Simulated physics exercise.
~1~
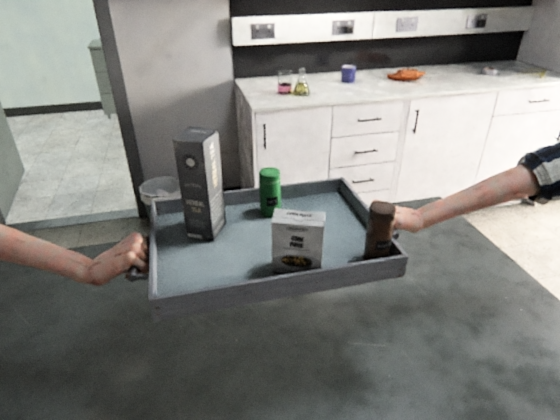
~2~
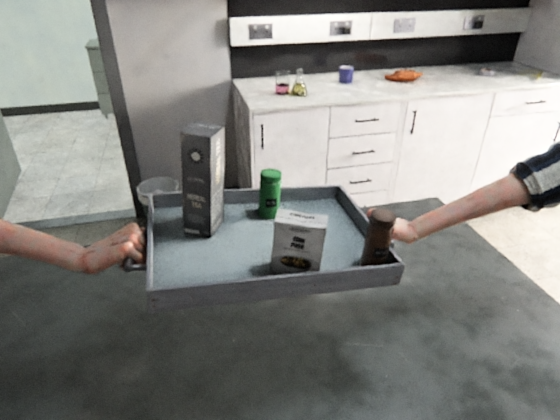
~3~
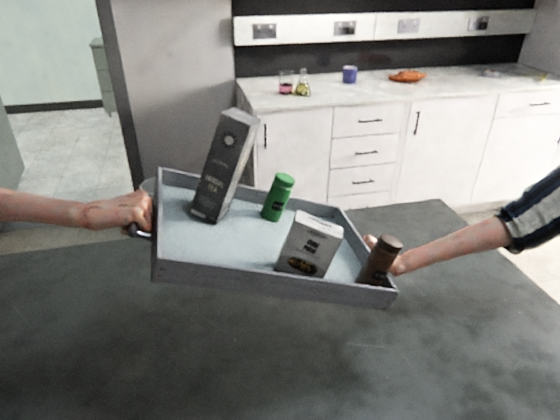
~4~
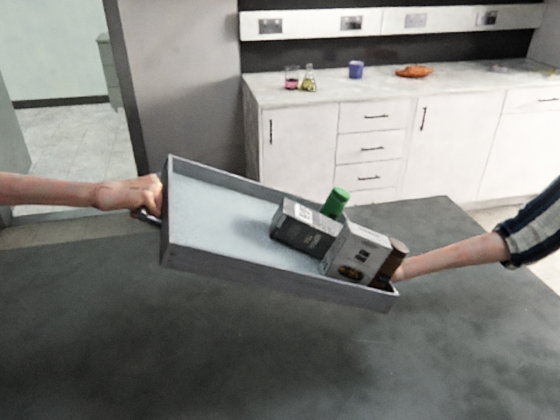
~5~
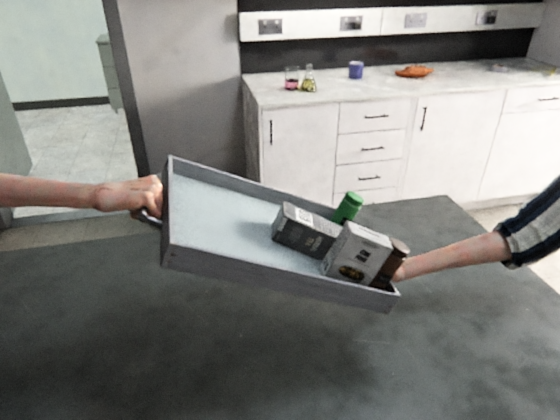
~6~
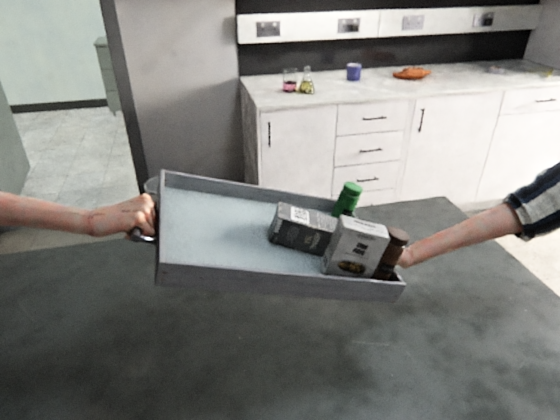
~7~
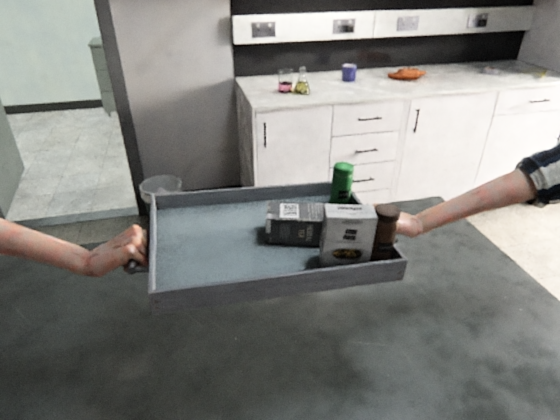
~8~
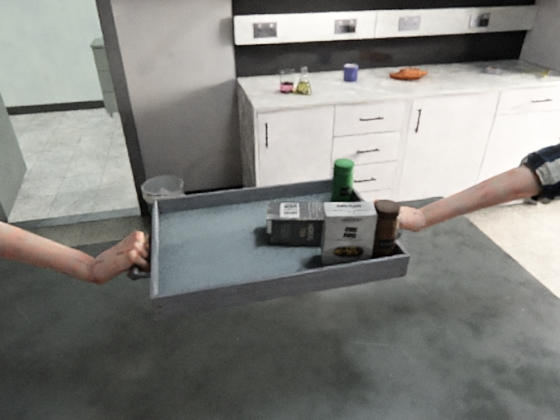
A grey serving tray, held at either end by two hands above a dark tabletop, carries a tall grey carton, a green shaker, a white packet and a brown shaker, with white kitchen cabinets behind. The hands tip the tray, lowering its right side steeply. The carton leans and topples onto its side, while the green shaker and white packet slide right towards the brown shaker. The hands then bring the tray back to level. The carton stays lying down, and the other three stand upright, clustered at the right end.
